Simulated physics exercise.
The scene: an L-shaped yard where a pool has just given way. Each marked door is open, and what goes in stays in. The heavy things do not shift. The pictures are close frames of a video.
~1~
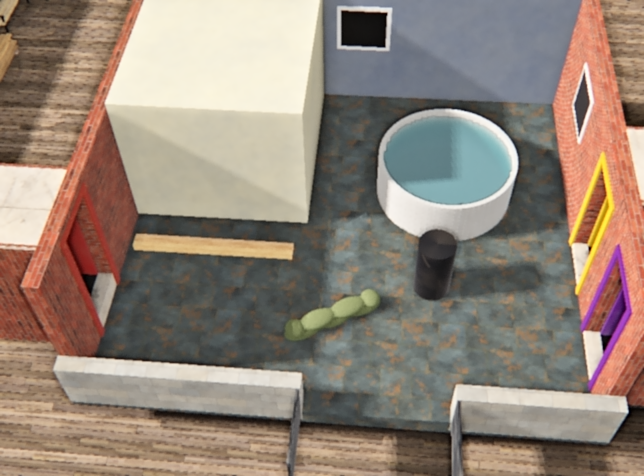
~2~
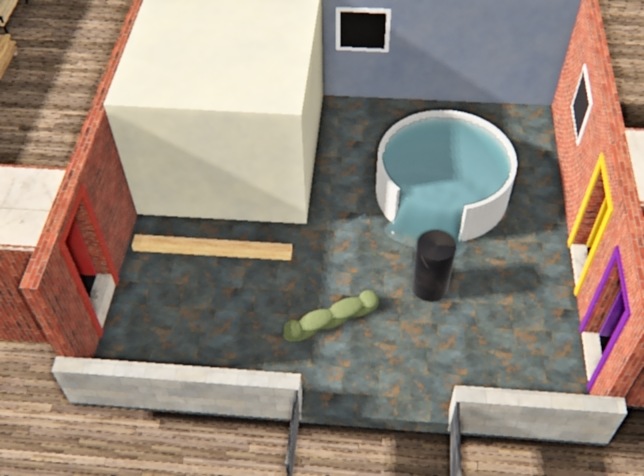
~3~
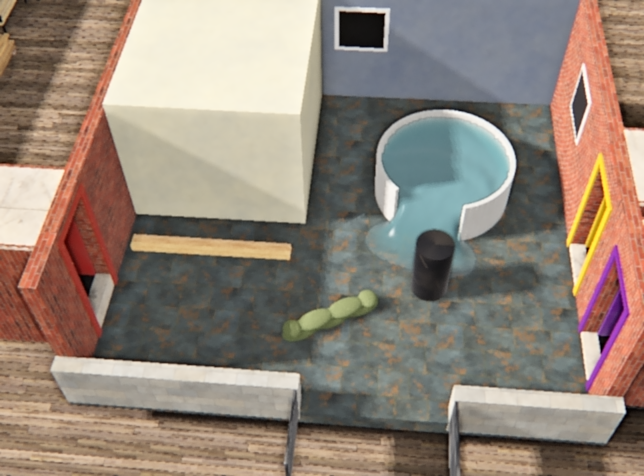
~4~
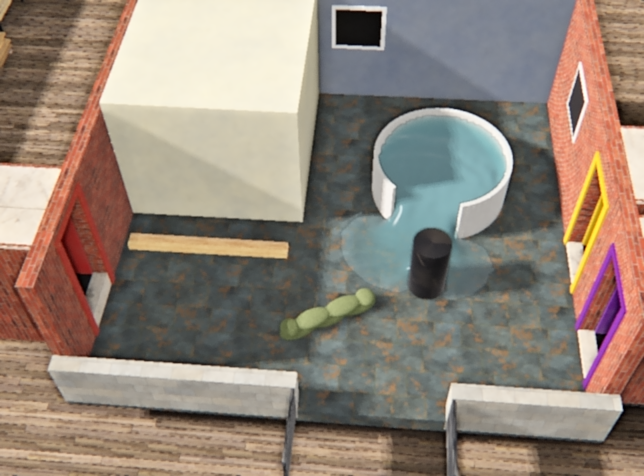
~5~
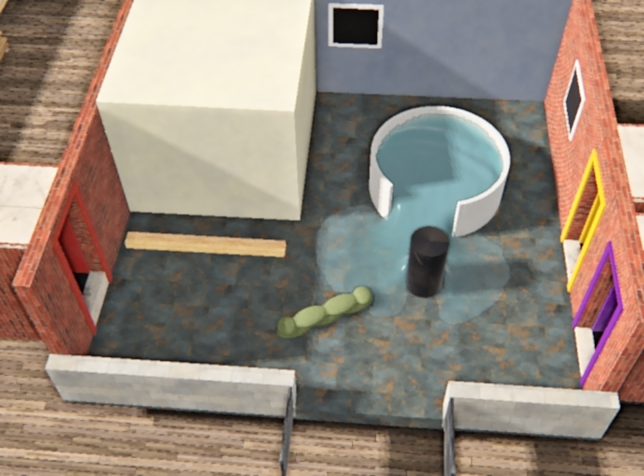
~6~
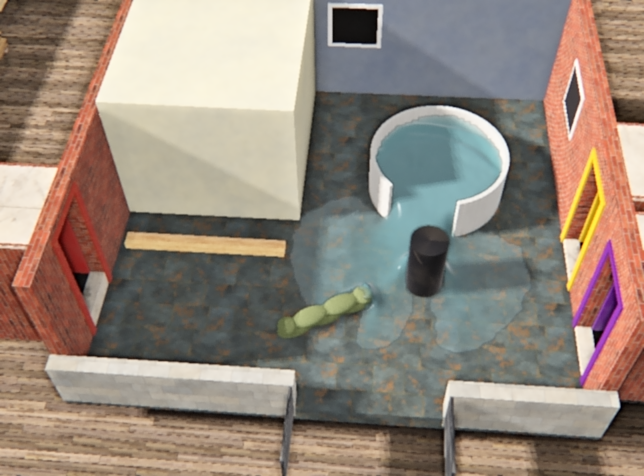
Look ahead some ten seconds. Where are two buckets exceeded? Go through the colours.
In the end: The yellow door holds within the limit; the purple door floods; the red door holds within the limit.
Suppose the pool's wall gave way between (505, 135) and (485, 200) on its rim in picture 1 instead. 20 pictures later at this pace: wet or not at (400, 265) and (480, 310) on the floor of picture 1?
As listed: No water, flooded.
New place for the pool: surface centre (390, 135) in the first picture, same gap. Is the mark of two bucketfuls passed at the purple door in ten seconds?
Then: The purple door holds.
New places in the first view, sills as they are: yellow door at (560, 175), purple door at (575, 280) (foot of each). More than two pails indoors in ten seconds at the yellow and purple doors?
In short: The yellow one takes less; the purple one floods.
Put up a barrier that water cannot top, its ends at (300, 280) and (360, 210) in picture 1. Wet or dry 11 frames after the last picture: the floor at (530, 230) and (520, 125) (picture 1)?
In that order: Dry, dry.
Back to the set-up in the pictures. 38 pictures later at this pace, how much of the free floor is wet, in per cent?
I make it 75 per cent.
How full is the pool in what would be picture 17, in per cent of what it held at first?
I make it 48 per cent.
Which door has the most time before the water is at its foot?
I say the red door.
A moment on, water covers 40 % of the floor; the yellow door not reached, the purple door wet at the sill, nothing in, the red door not reached.
Next, water covers 60 % of the floor; the yellow door under two buckets in, the purple door over two buckets in, the red door wet at the sill, nothing in.
Then, water covers 60 % of the floor; the yellow door under two buckets in, the purple door far over two buckets in, the red door wet at the sill, nothing in.
Later, water covers 75 % of the floor; the yellow door under two buckets in, the purple door far over two buckets in, the red door wet at the sill, nothing in.
In the end, water covers 90 % of the floor; the yellow door under two buckets in, the purple door far over two buckets in, the red door wet at the sill, nothing in.
